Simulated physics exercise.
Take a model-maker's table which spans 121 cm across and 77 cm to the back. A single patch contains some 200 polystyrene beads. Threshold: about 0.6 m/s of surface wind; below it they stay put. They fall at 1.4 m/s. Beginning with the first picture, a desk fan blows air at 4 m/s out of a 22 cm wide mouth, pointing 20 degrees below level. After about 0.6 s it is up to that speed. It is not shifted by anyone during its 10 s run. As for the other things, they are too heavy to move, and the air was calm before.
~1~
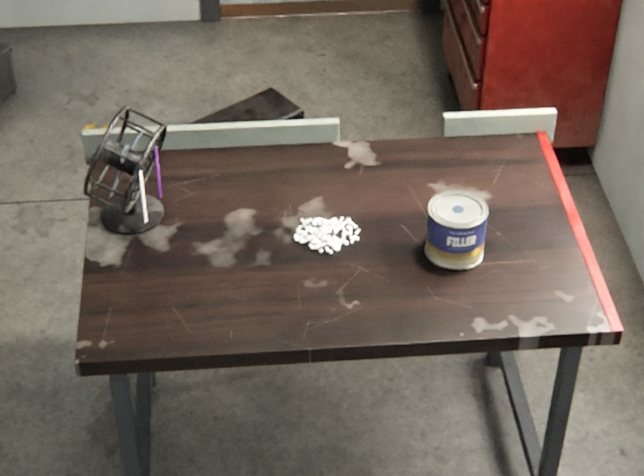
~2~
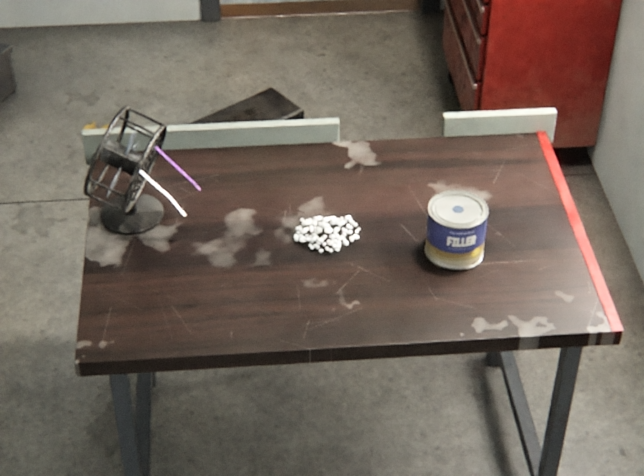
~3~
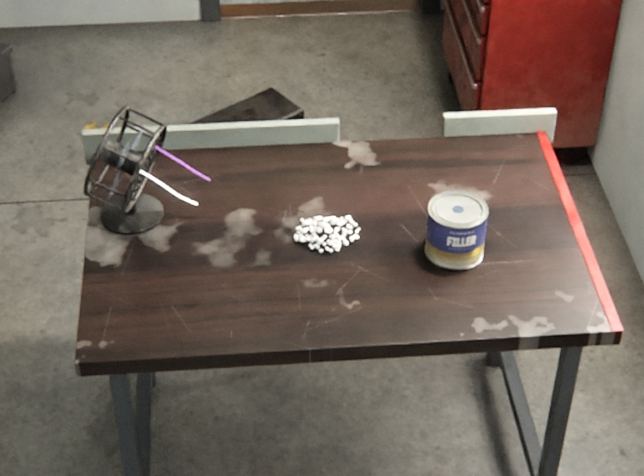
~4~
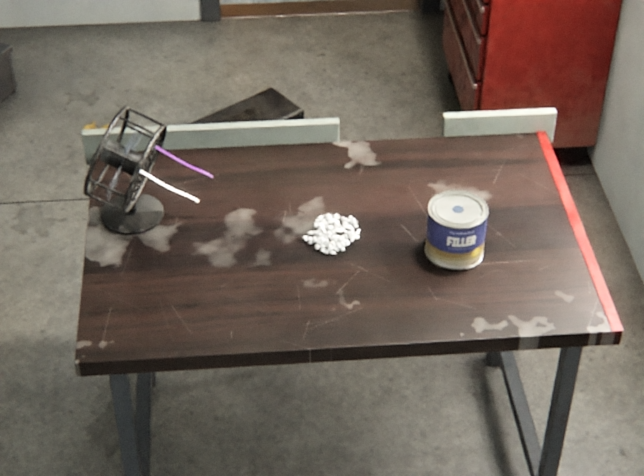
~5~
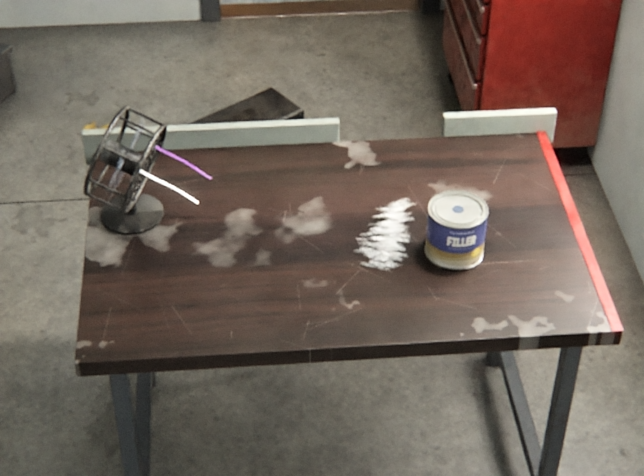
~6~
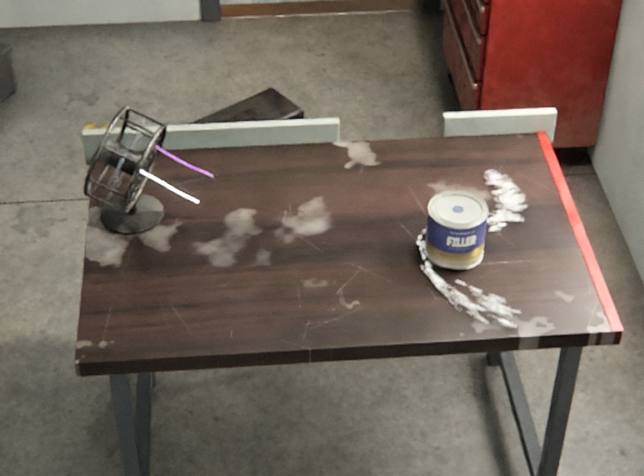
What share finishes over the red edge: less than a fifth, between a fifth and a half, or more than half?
Over the red edge by then: The majority.
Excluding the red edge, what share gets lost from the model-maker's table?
Around 40 % of them.
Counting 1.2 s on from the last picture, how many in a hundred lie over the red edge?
60 per cent, roughly.
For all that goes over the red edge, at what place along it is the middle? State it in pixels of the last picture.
Median crossing, approx. (572, 200).
Then, 1.2 s after the last picture, 64 % are over the red edge; 98 % have settled or left.
Then, 2.4 s after the last picture, 64 % are over the red edge; 100 % have settled or left.
Then, 4.7 s after the last picture, 64 % are over the red edge; 100 % have settled or left.
Then, 9.2 s after the last picture, at the end, 64 % are over the red edge.
